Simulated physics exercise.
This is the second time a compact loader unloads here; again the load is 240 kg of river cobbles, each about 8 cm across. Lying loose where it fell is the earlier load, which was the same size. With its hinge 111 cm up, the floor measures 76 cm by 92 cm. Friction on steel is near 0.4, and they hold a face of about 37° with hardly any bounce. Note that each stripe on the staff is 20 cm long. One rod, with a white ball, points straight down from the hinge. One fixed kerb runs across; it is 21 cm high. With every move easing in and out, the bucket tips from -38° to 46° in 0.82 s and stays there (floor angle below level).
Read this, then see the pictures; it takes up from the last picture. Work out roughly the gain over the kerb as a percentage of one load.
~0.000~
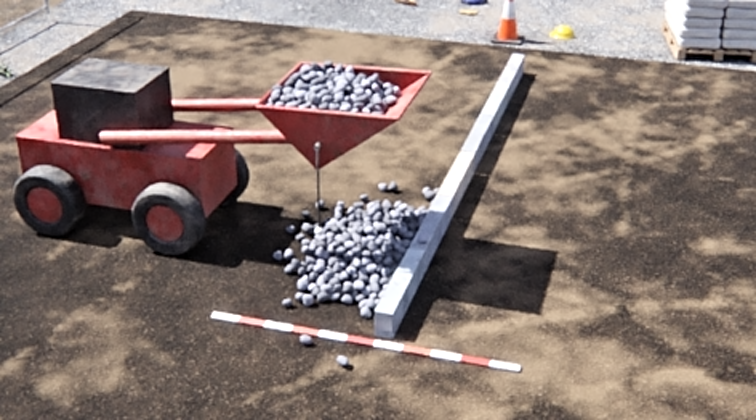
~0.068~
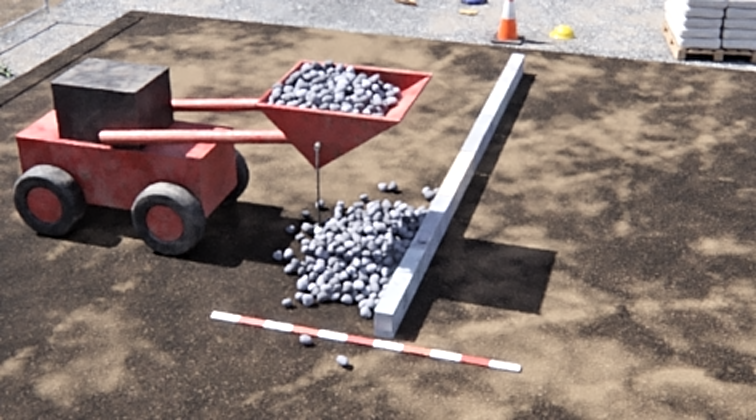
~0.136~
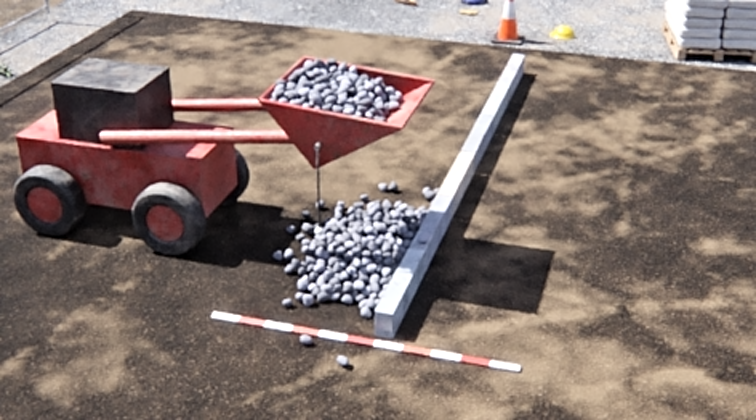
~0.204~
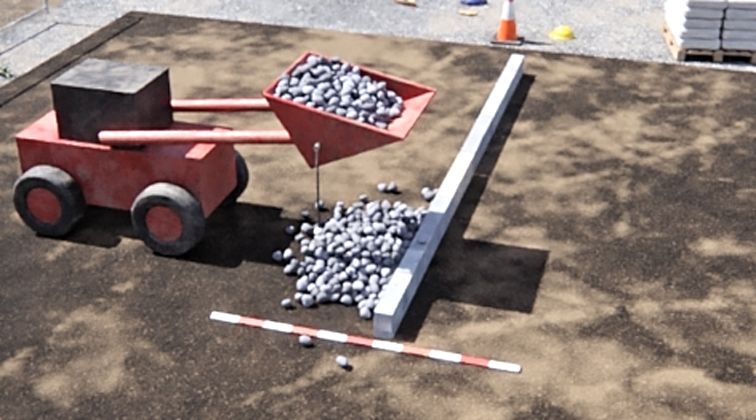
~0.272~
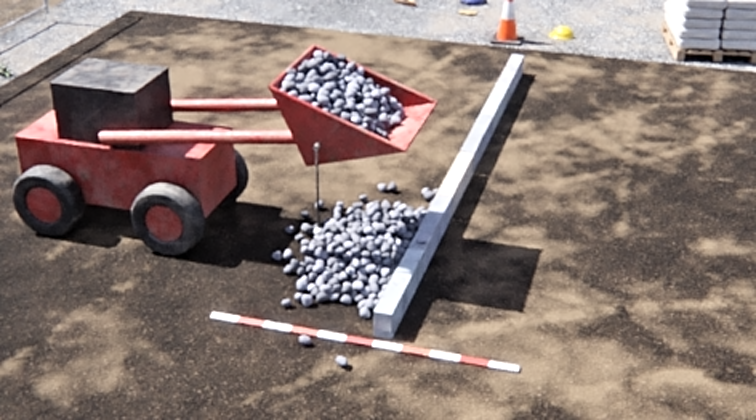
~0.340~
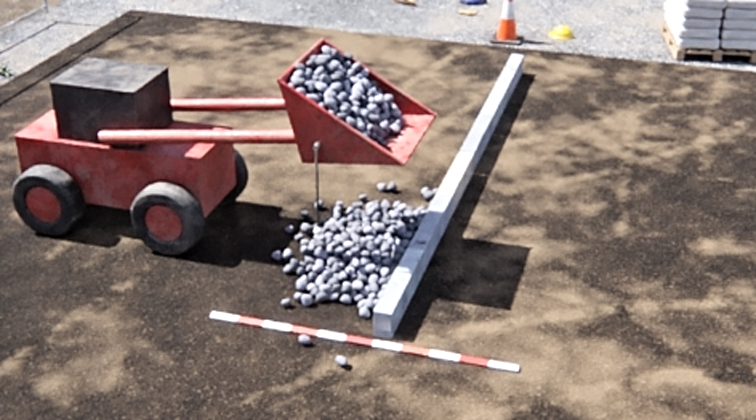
Close to 54 parts in a hundred.
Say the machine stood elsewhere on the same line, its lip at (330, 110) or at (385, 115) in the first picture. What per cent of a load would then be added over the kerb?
Near 0 in a hundred, then near 30 in a hundred.
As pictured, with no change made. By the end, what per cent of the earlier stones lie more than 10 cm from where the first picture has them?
Around 0 in a hundred.
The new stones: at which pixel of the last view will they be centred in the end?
Their middle is at about (441, 254).
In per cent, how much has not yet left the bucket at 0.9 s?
Close to 45 per cent of the load.
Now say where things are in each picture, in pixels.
The first frame shows lip at (399, 119), floor tilted -38°, highest stones at (318, 76). The earlier load is highest near (386, 229), 22 cm above ground level, 100 % on this side of the kerb.
In the second frame, the bucket is at -36°, its lip at (400, 121); the top of the load is at (319, 76); the stones move at 0.2 m/s on average.
In the third frame, the bucket is at -32°, its lip at (402, 128); the top of the load is at (315, 72); the stones move at 0.3 m/s on average.
In the fourth frame, the bucket is at -25°, its lip at (404, 139); the top of the load is at (311, 70); the stones move at 0.4 m/s on average.
The fifth frame shows lip at (405, 151), floor tilted -16°, highest stones at (316, 64); the stones move at 0.5 m/s on average.
The sixth frame shows lip at (404, 165), floor tilted -7°, highest stones at (322, 61); the stones move at 0.6 m/s on average.
After 0.6 s the floor is at 33°; in per cent of one load, 100 in the bucket, 100 on this side of the kerb; the foremost stones are at (405, 262).
After 0.9 s the floor is at 46°; in per cent of one load, 46 in the bucket, 152 on this side of the kerb, 2 over the kerb; the foremost stones are at (429, 237).
After 1.3 s the floor is at 46°; in per cent of one load, 2 in the bucket, 158 on this side of the kerb, 40 over the kerb; the foremost stones are at (522, 269).
After 3.7 s the floor is at 46°; in per cent of one load, 0 in the bucket, 146 on this side of the kerb, 54 over the kerb; the foremost stones are at (663, 298). Net gain over the kerb, 54.
